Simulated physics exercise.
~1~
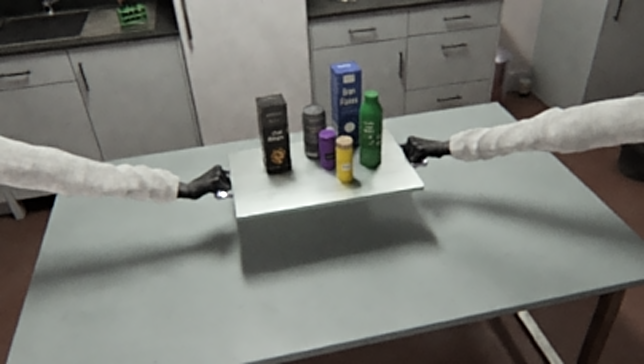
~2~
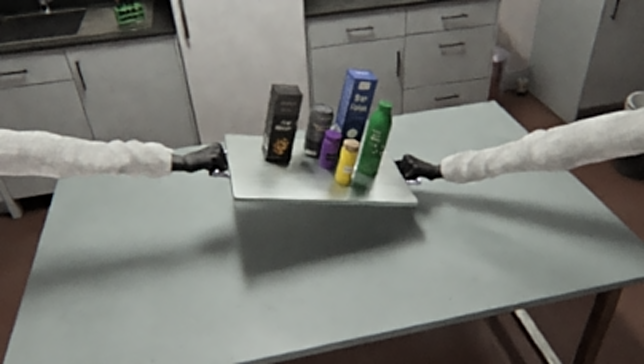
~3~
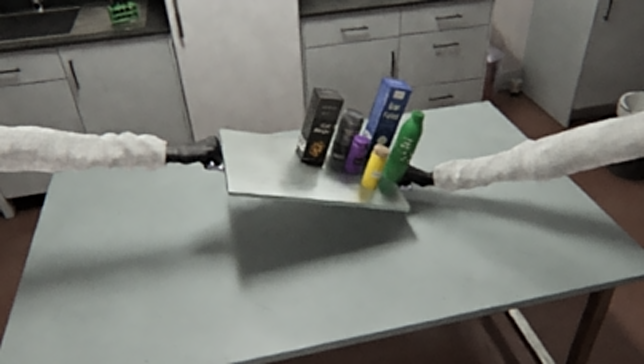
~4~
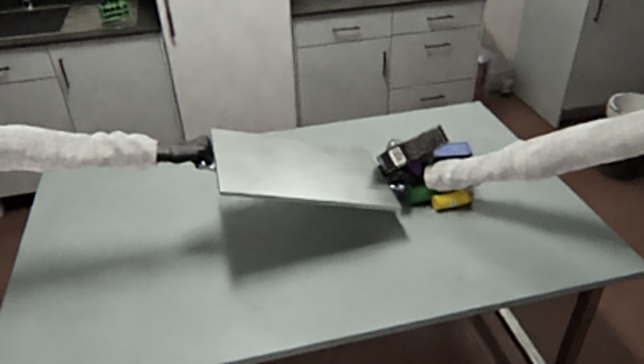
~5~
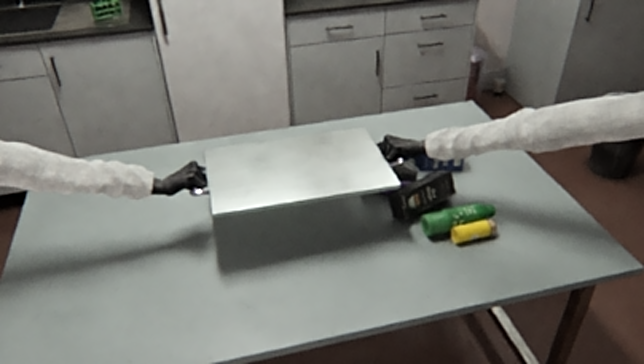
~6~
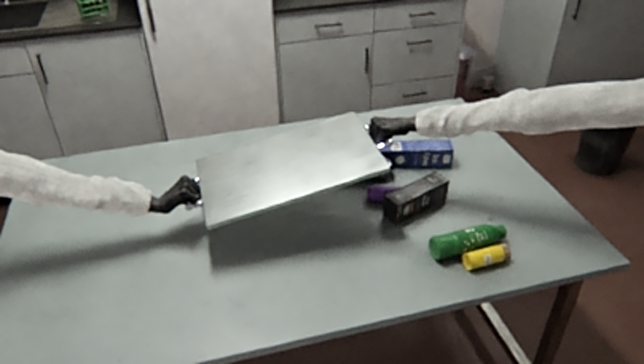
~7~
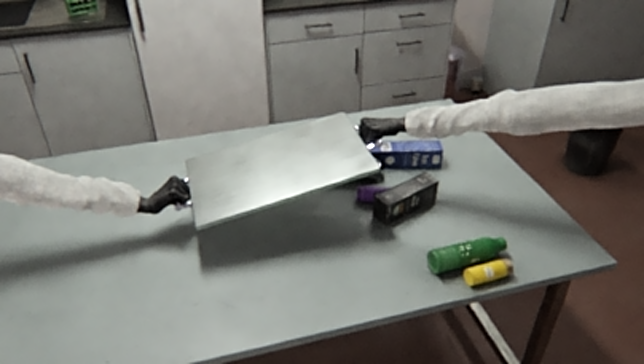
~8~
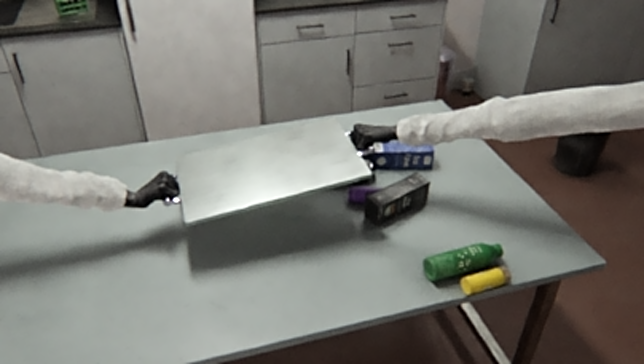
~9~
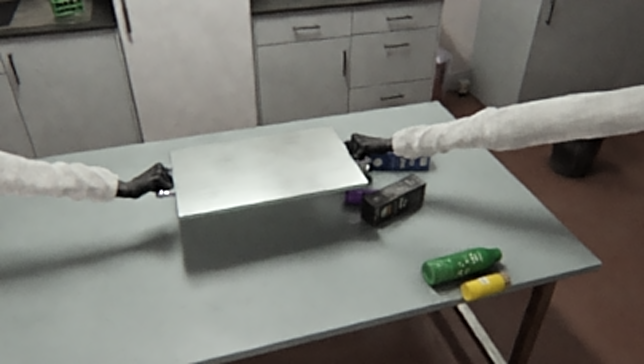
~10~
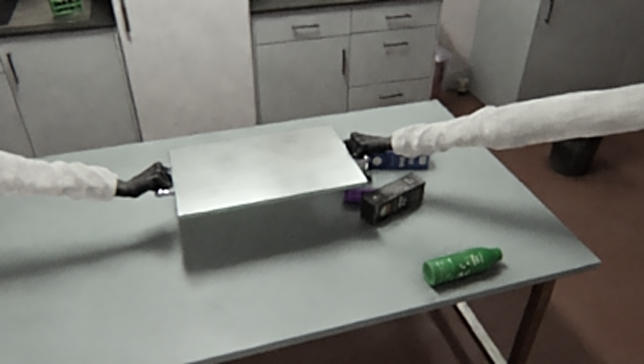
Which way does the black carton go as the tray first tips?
It slides to the right, toward the lowered edge of the tray, and ends up on its side on the table.
